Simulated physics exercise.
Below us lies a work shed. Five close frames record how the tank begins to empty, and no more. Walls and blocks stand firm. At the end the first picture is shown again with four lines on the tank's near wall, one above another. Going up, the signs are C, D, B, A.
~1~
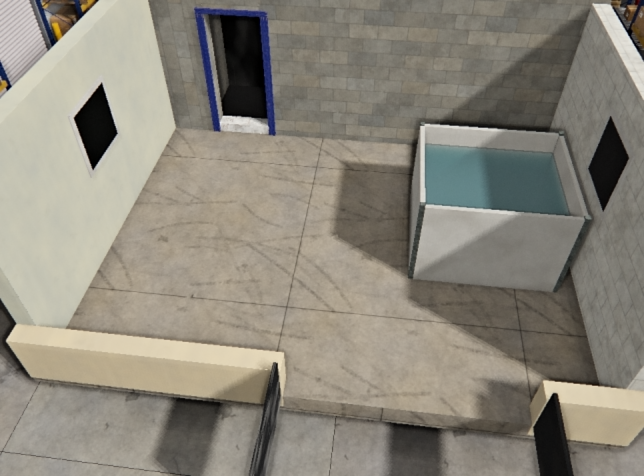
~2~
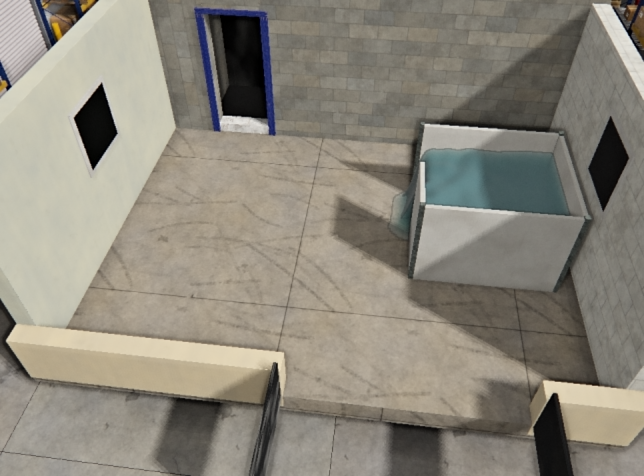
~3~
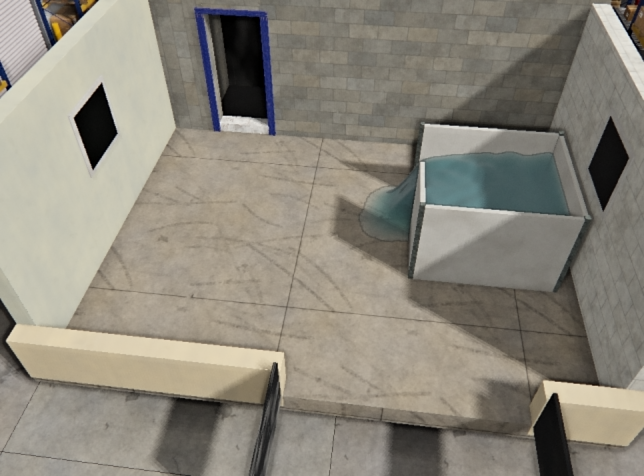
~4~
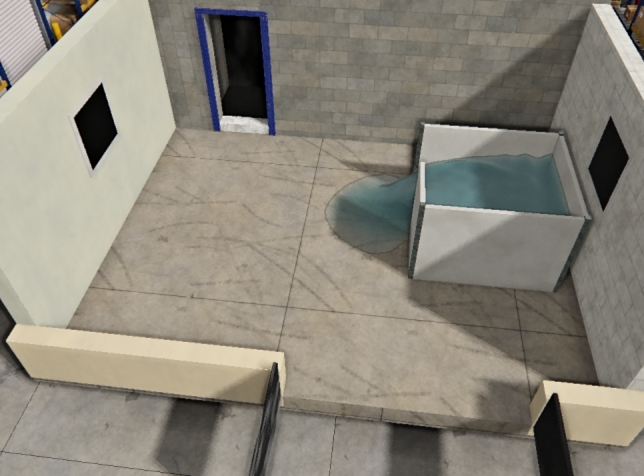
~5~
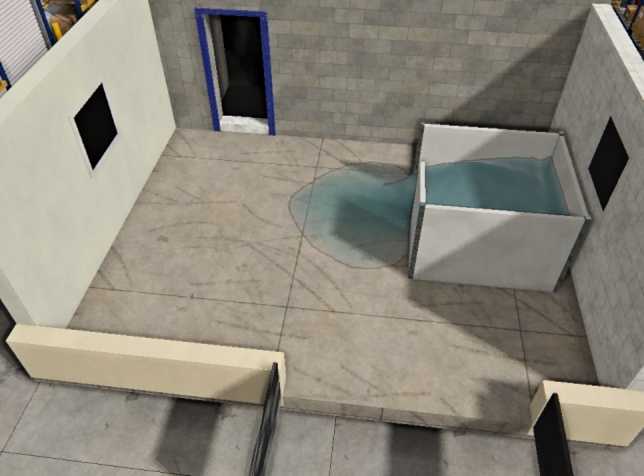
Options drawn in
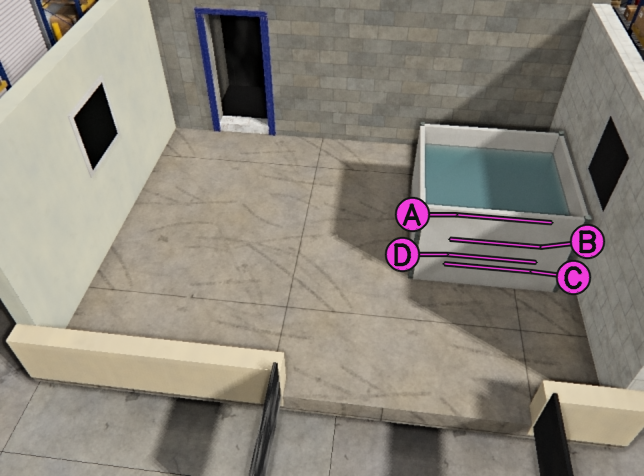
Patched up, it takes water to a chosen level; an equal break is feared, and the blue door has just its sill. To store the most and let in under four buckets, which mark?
B.
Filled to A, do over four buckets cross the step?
Yes, it does.
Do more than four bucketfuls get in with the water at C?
No.
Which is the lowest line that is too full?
Here it is line A.
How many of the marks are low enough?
Three.
In magenta, A at (503, 218); B at (495, 243); C at (487, 267); D at (490, 258); from the bottom up C, D, B, A.
For line A, about 11 bucketfuls get in.
For line B, a bucket or two gets in.
For line C, nothing gets over.
For line D, nothing gets over.
